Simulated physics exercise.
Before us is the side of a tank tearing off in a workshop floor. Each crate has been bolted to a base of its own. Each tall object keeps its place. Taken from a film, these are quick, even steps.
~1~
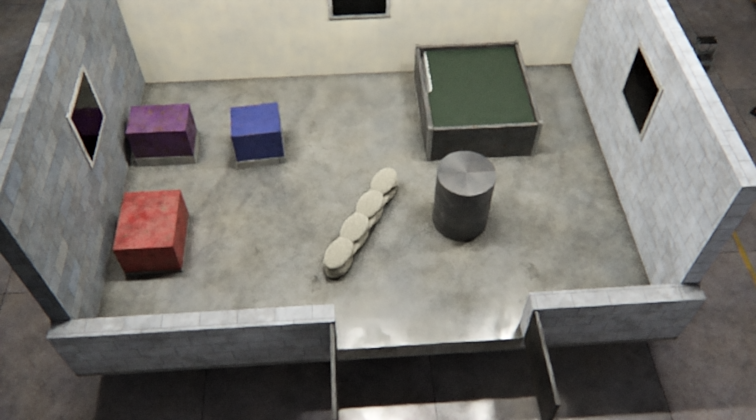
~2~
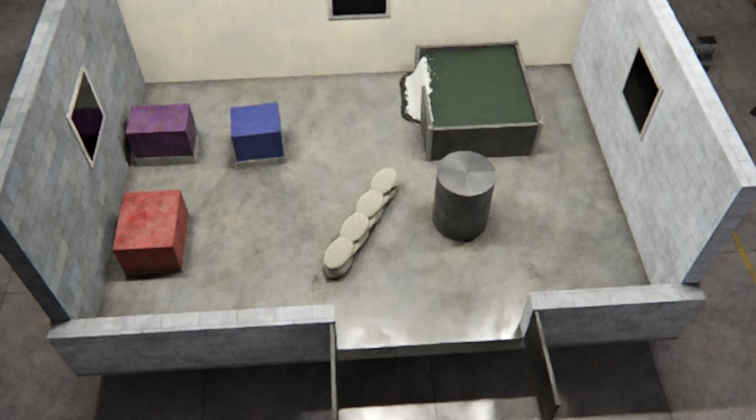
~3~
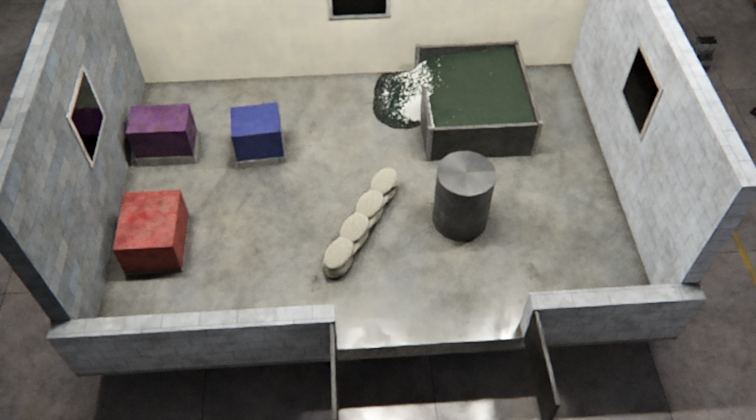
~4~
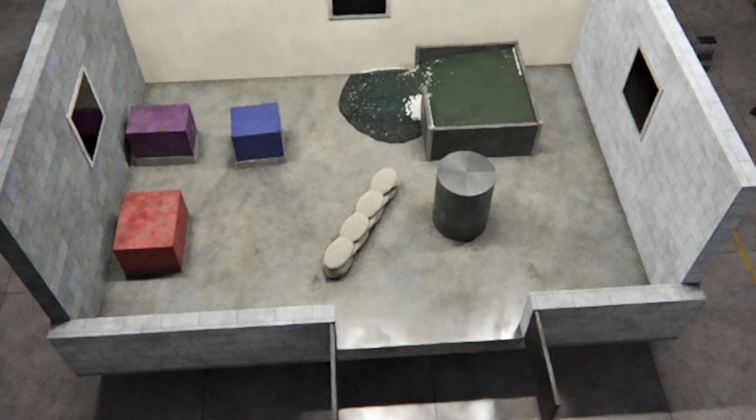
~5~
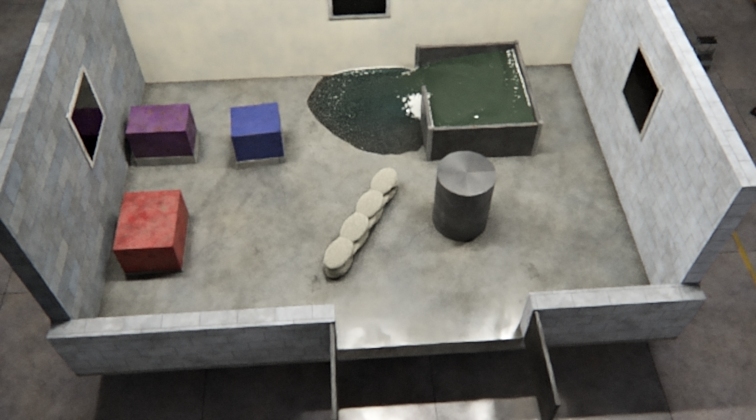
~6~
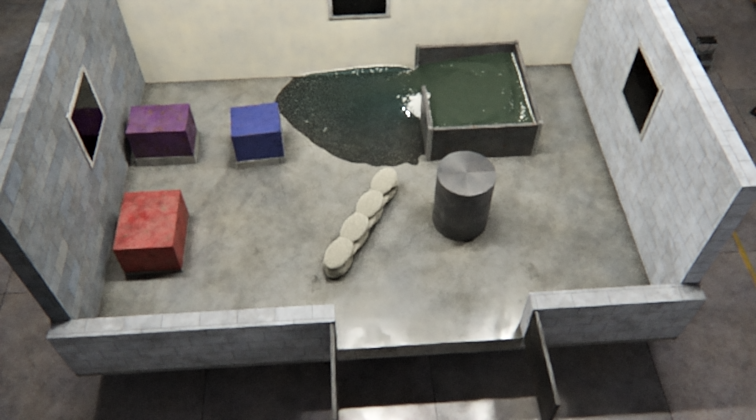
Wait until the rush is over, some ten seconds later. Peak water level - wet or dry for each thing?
The blue crate is not saved; the red crate is not saved; the purple crate is not saved.
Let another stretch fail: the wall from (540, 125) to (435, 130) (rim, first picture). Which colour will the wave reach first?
I say the blue one.
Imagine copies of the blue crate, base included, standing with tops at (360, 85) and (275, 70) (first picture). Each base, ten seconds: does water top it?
First is reached; second is reached.
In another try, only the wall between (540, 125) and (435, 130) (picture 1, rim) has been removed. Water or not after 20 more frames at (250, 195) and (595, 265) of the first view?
Untouched, submerged.
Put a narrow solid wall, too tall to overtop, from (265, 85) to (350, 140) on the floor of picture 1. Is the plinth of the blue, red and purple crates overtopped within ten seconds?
Blue: Untouched; red: Reached; purple: Untouched.
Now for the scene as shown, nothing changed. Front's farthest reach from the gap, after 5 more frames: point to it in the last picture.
The front tops out at about (156, 89).
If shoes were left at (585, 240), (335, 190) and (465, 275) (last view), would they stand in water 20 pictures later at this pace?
Status per point, in sequence: Unwetted, then waterlogged, then unwetted.
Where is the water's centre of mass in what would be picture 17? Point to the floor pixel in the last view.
Near (367, 115).
A moment on, water covers 20 % of the floor; the blue crate water round its plinth, the red crate not reached, the purple crate water round its plinth.
Next, water covers 25 % of the floor; the blue crate water round its plinth, the red crate not reached, the purple crate water round its plinth.
Then, water covers 45 % of the floor; the blue crate water round its plinth, the red crate water round its plinth, the purple crate water round its plinth.
Later, water covers 55 % of the floor; the blue crate water round its plinth, the red crate water round its plinth, the purple crate water round its plinth.
In the end, water covers 80 % of the floor; the blue crate was topped, the red crate was topped, the purple crate was topped.
